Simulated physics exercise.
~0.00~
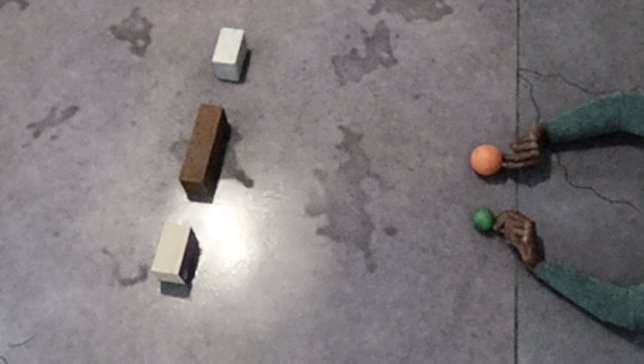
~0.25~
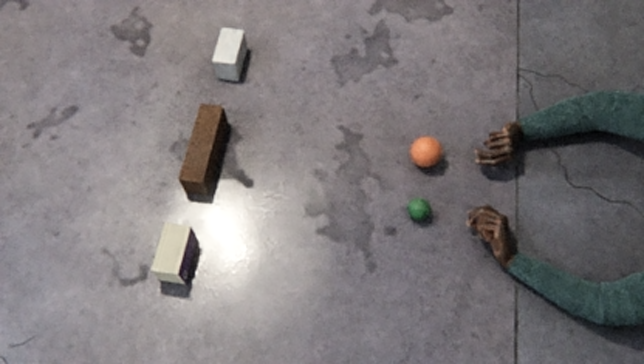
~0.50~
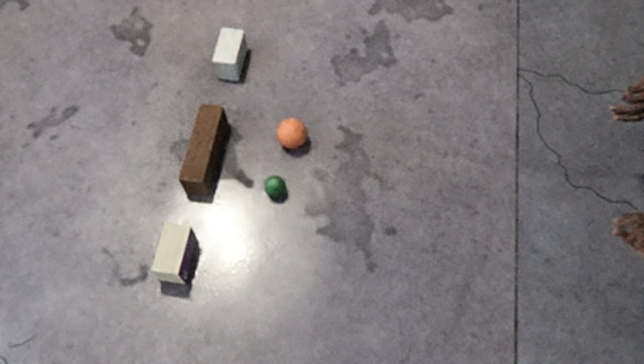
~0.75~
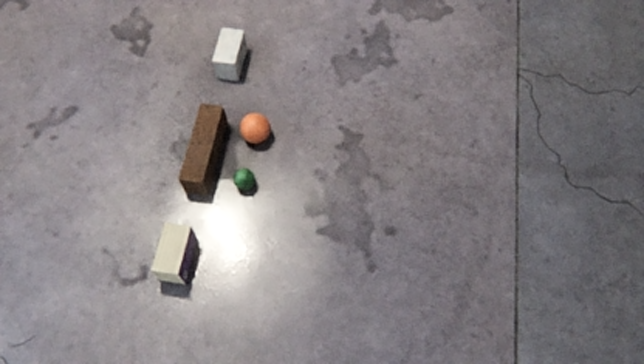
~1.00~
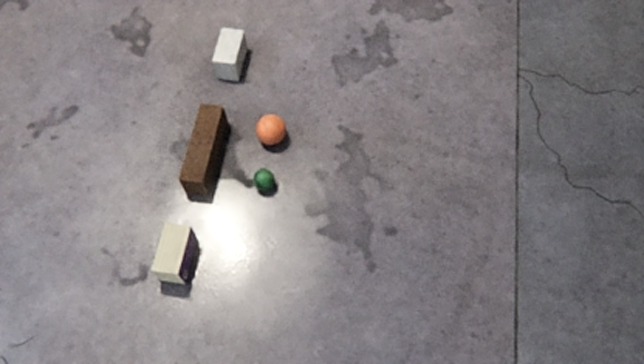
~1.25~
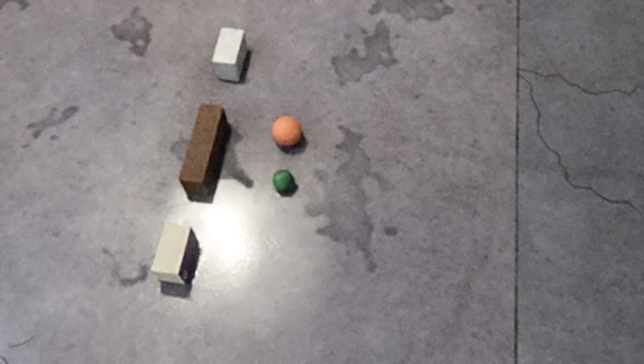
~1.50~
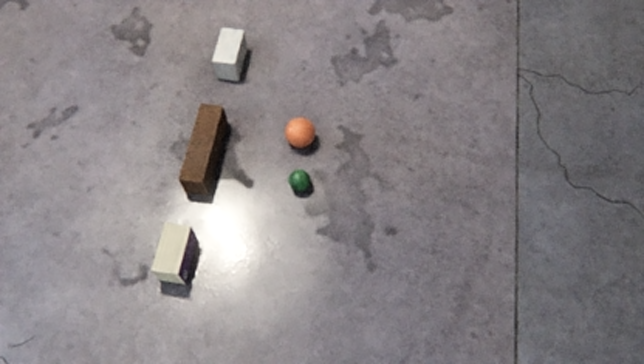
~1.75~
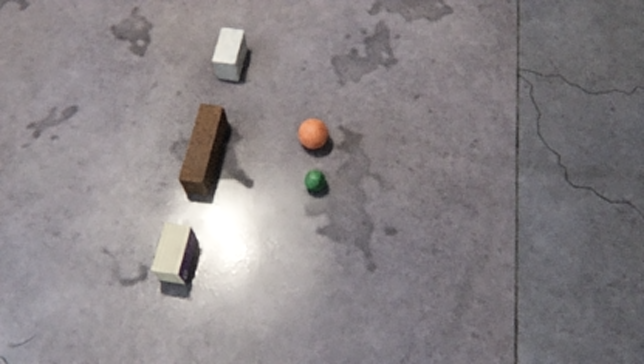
Orange ball and smaller green ball rolling left from two hands, bouncing off a brown block and drifting back right, still short of the hands' starting place.
